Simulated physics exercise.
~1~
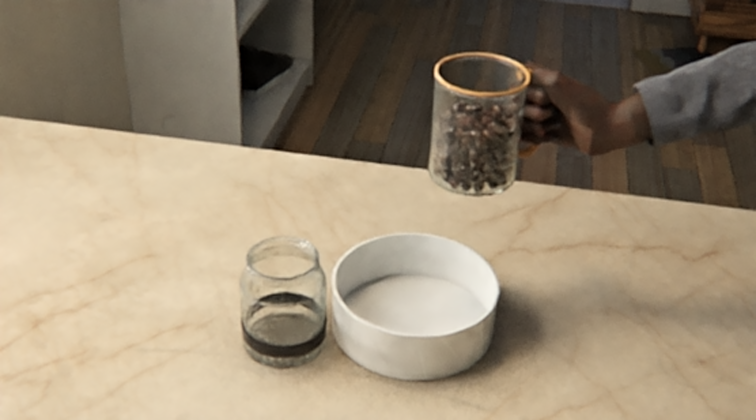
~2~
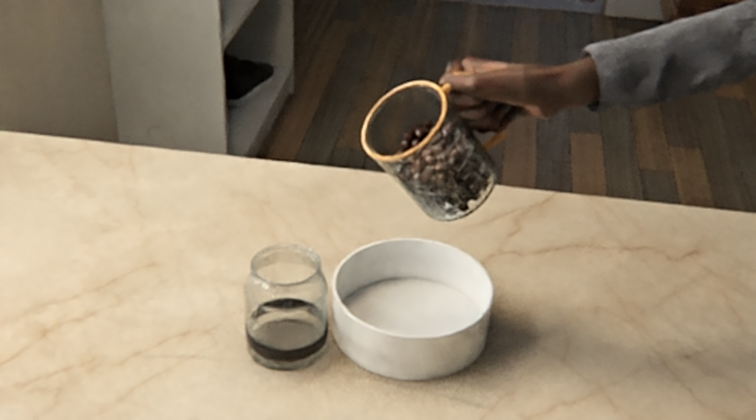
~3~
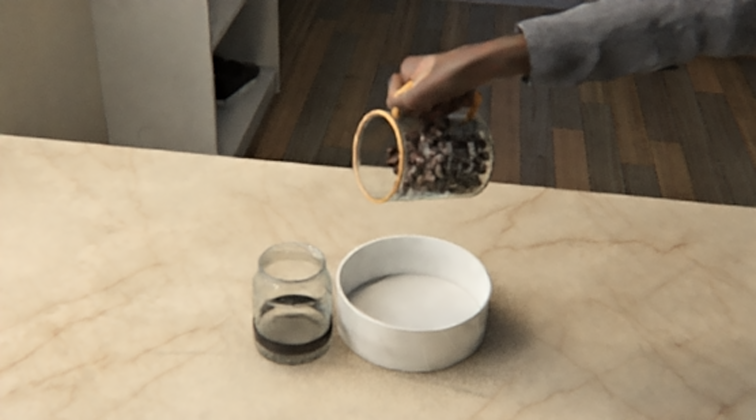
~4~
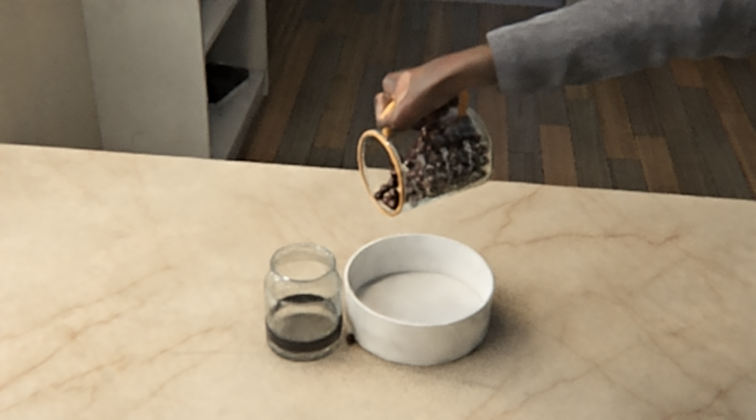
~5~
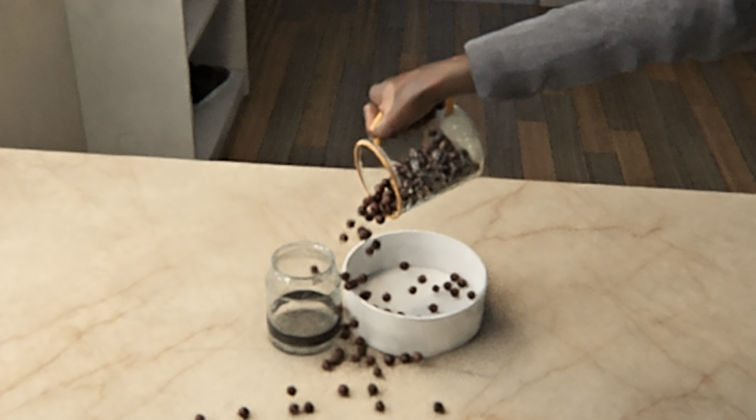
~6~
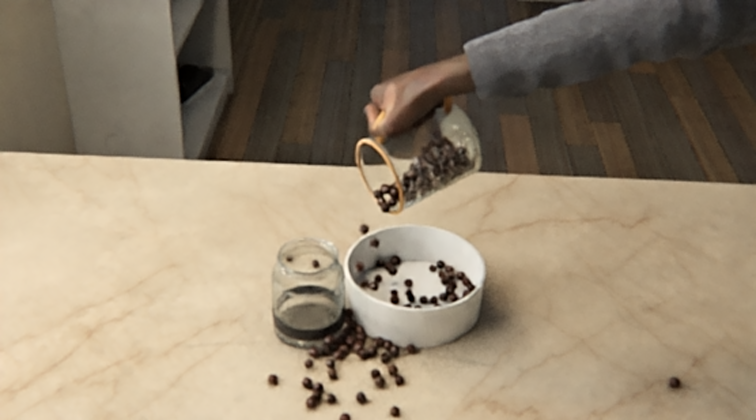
On a marbled countertop, a hand tips a gold-rimmed glass jug of small dark brown balls above a white pot beside a glass jar with a black band, spilling some into the pot and others onto the counter, while some remain in the tilted jug.
